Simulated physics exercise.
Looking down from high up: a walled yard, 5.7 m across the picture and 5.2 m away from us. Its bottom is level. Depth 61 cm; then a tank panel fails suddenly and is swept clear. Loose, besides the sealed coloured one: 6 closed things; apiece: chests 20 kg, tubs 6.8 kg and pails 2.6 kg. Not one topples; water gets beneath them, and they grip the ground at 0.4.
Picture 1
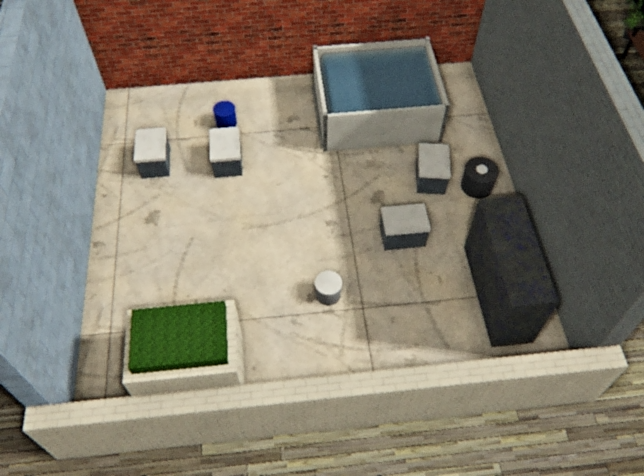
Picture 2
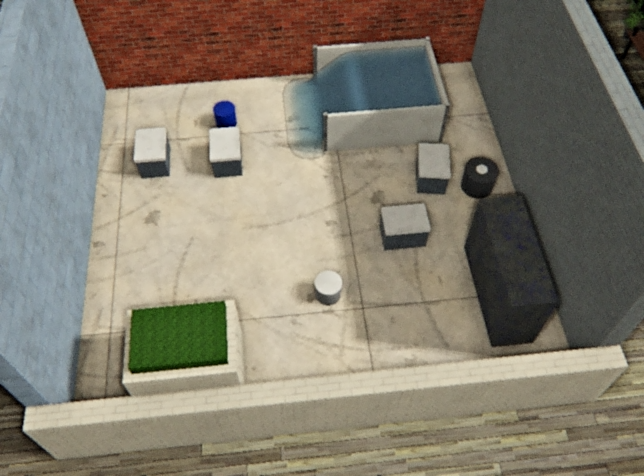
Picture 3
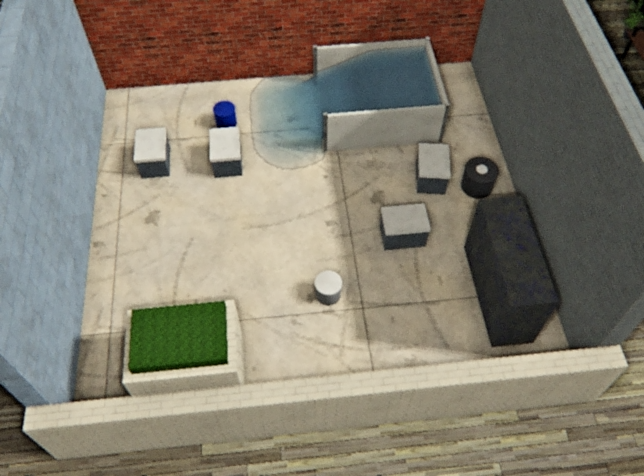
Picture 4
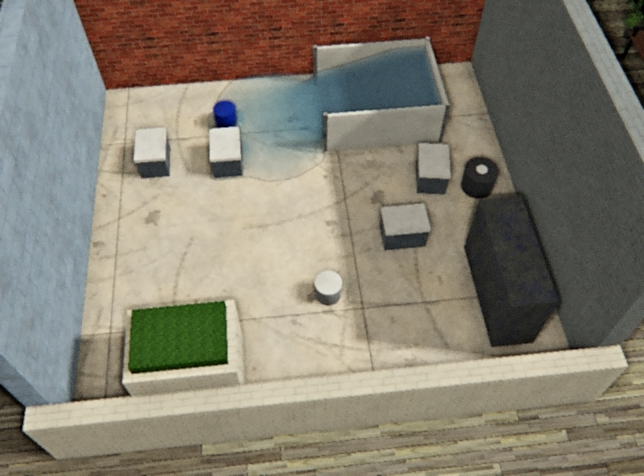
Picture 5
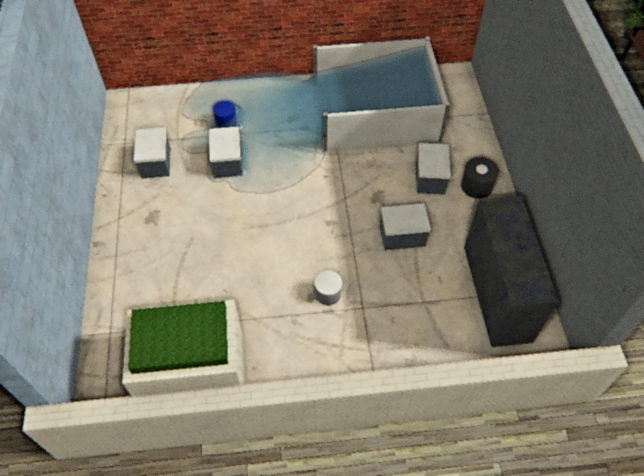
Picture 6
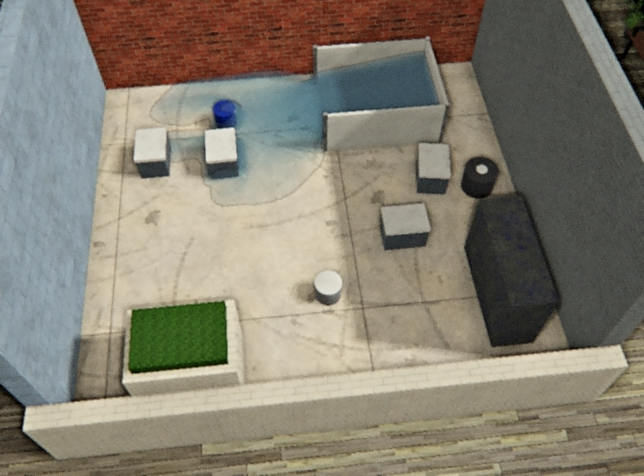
Water poured out of the open left end of a walled tank in the yard and spread left across the pale floor, surrounding a blue pail and nudging a nearby light box slightly left.
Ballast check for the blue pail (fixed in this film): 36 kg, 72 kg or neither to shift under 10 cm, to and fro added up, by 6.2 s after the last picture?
For it, only the higher weight holds it.
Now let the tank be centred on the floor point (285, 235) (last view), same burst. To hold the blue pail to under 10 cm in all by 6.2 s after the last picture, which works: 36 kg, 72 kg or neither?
In that case the answer is that either mass works.
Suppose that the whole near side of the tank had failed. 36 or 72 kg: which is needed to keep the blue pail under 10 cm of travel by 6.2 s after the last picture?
Result: Lesser mass sufficient.
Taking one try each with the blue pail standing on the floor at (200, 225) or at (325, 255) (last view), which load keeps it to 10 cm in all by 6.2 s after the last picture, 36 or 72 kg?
In that order: Either load holds; either load holds.
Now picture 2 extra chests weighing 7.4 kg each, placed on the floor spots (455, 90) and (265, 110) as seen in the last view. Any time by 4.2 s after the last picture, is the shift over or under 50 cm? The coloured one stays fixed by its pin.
In that order: Not as far, then farther.
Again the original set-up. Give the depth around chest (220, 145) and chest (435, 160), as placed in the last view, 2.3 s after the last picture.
Depths: Near 10 cm, then near 0 cm.
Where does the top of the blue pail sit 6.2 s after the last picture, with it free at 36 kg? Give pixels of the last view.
I'd put it at roughly (183, 112) in the last view.
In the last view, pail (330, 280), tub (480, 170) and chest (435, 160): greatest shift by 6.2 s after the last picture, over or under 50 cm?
Beyond the mark, below the mark, below the mark.
Then, 0.6 s after the last picture the blue pail would be 35 cm from its start with 36 kg and 0 cm from its start with 72 kg; 15 cm of water round it then.
Then, 2.3 s after the last picture the blue pail would be 59 cm from its start with 36 kg and 0 cm from its start with 72 kg; 12 cm of water round it then.
Then, 4.2 s after the last picture the blue pail would be 59 cm from its start with 36 kg and 0 cm from its start with 72 kg; 8 cm of water round it then.
Then, 6.2 s after the last picture the blue pail would be 59 cm from its start with 36 kg and 0 cm from its start with 72 kg; 4 cm of water round it then.
